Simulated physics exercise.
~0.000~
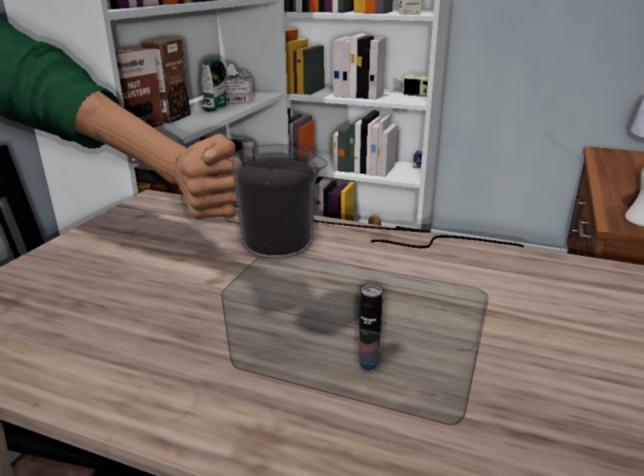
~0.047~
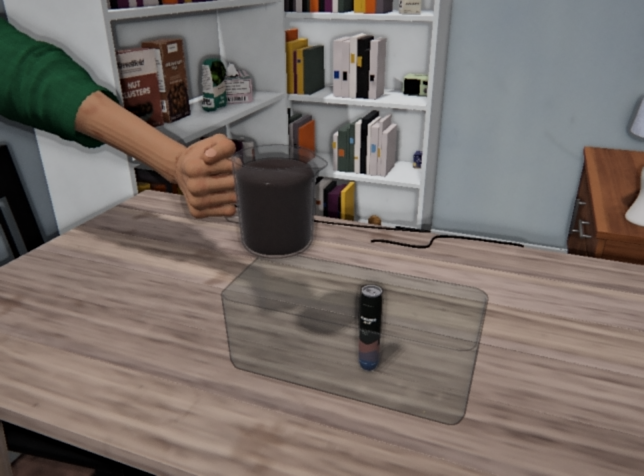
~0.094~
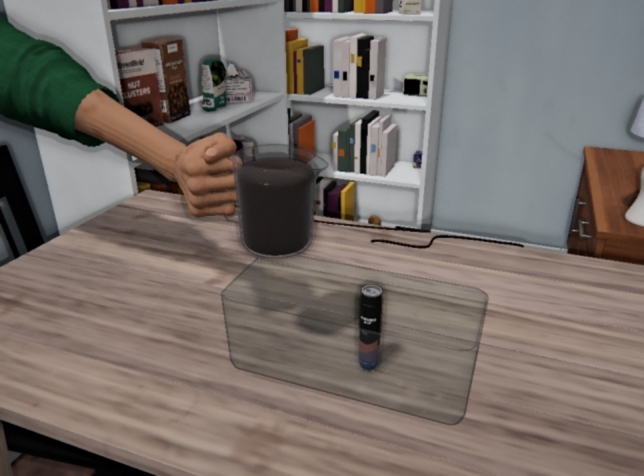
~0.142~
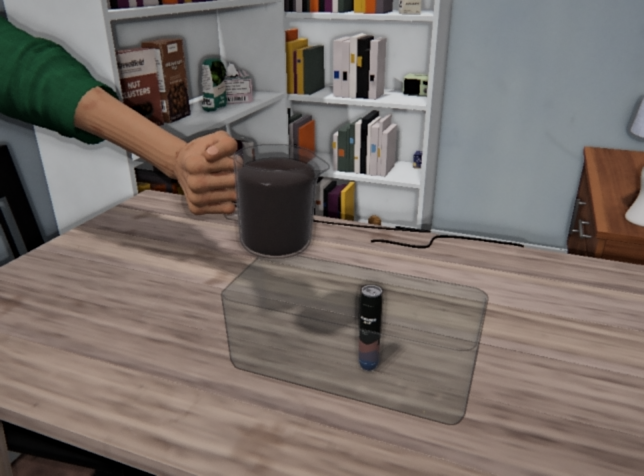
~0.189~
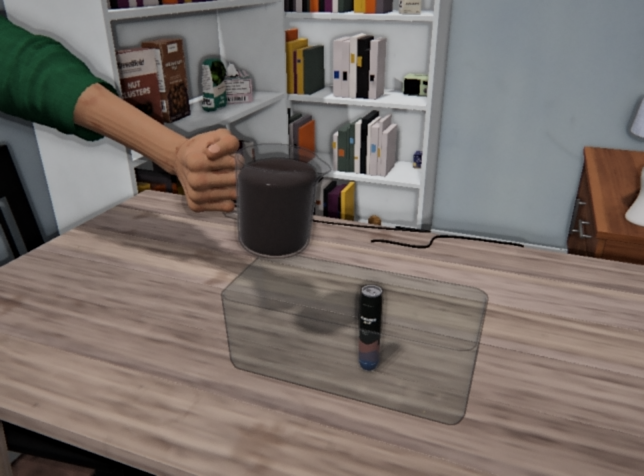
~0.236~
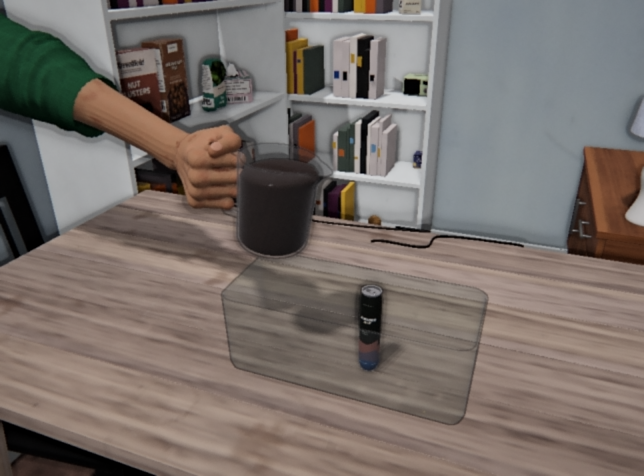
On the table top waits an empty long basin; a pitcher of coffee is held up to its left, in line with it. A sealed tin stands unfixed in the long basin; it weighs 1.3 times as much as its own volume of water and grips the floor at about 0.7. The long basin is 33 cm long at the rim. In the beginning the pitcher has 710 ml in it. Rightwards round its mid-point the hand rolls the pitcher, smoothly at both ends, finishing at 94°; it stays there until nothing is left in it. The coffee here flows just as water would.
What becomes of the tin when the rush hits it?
It will be floored.
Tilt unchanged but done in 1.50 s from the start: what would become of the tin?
In that case the tin overturns.
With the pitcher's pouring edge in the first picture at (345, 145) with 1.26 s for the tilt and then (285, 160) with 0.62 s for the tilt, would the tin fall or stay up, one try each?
Try 1: Still standing; try 2: Still standing.
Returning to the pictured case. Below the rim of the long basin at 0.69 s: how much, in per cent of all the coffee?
I reckon close to 2 percent of it.
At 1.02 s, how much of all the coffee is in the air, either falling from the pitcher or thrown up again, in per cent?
About 16 percent.
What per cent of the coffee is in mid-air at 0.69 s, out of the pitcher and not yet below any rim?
Some 12 % is the figure.
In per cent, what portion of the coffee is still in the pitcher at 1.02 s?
About 42 % is still there.
By 0.69 s the tilt is 55° and 86 per cent is still to pour; the tin stands where it began.
By 1.02 s the tilt is 87° and 43 per cent is still to pour; the tin stands where it began.
By 1.36 s the tilt is 94° and 9 per cent is still to pour; the tin lies on its side.
By 1.74 s the tilt is 94° and 2 per cent is still to pour; the tin lies on its side.
At rest the tin lies on its side.
